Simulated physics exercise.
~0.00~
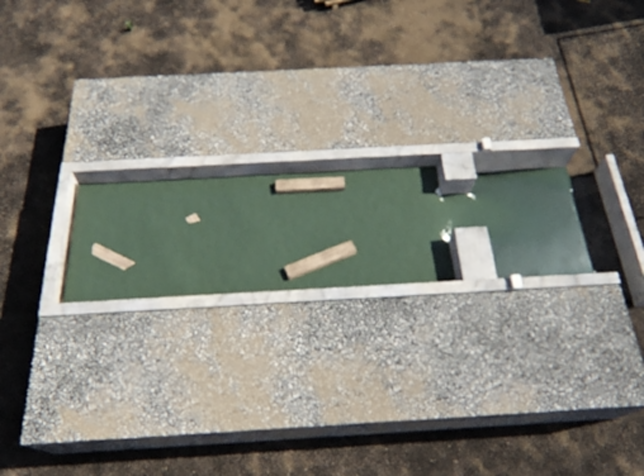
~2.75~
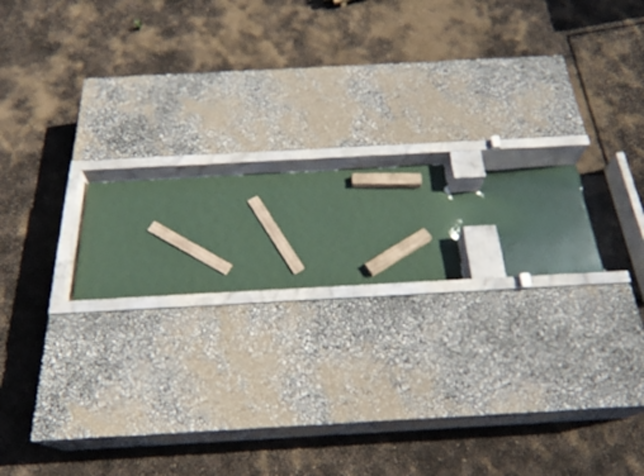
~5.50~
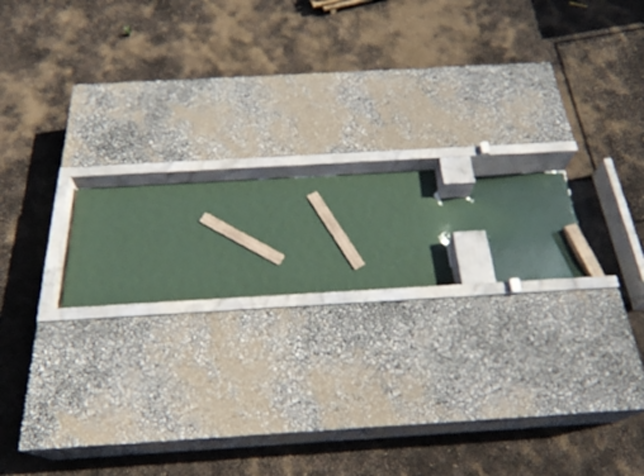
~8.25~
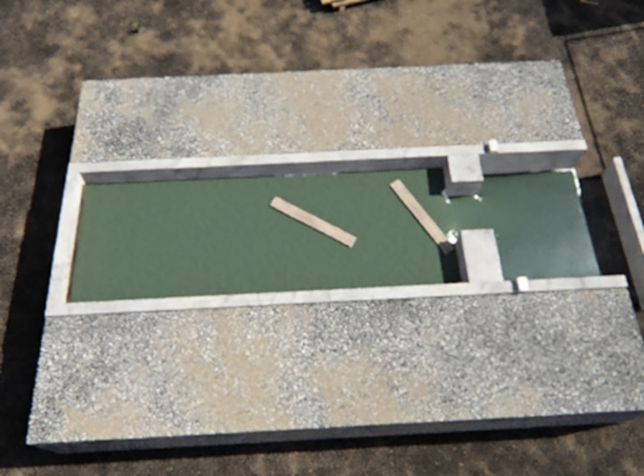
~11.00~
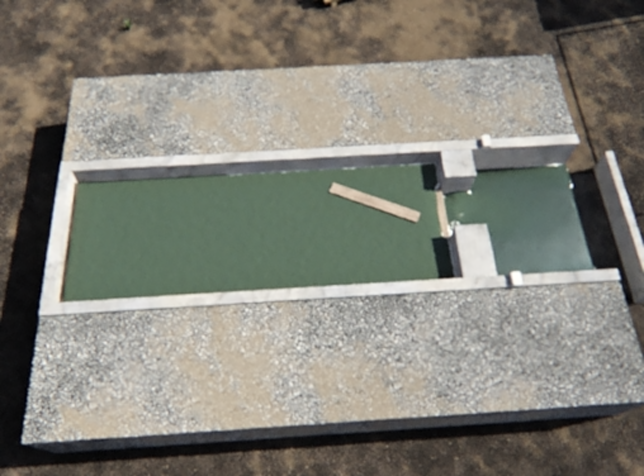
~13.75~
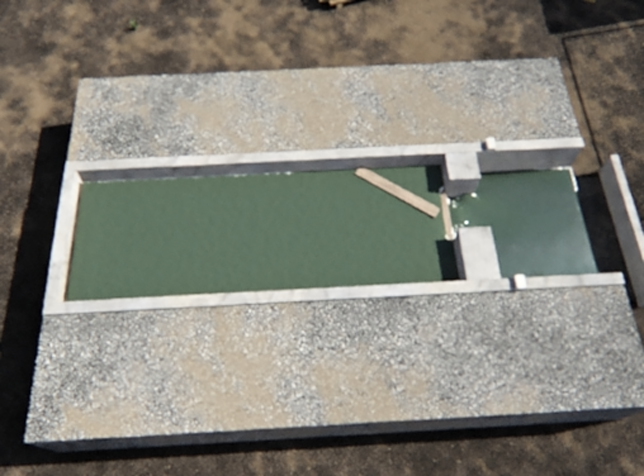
The clip opens on a channel of green water between speckled gravel banks, with four pale wooden pieces in it, two of them only partly showing at the left. All four drift right toward a narrow gap between two pale blocks, the left pair now fully visible as long planks. The two leading pieces pass beyond the gap, and one is seen near the right end before both are gone from view. The remaining planks follow, and the first swings around and lodges across the opening. The last drifts up behind it and ends slanted just short of the blocked gap.
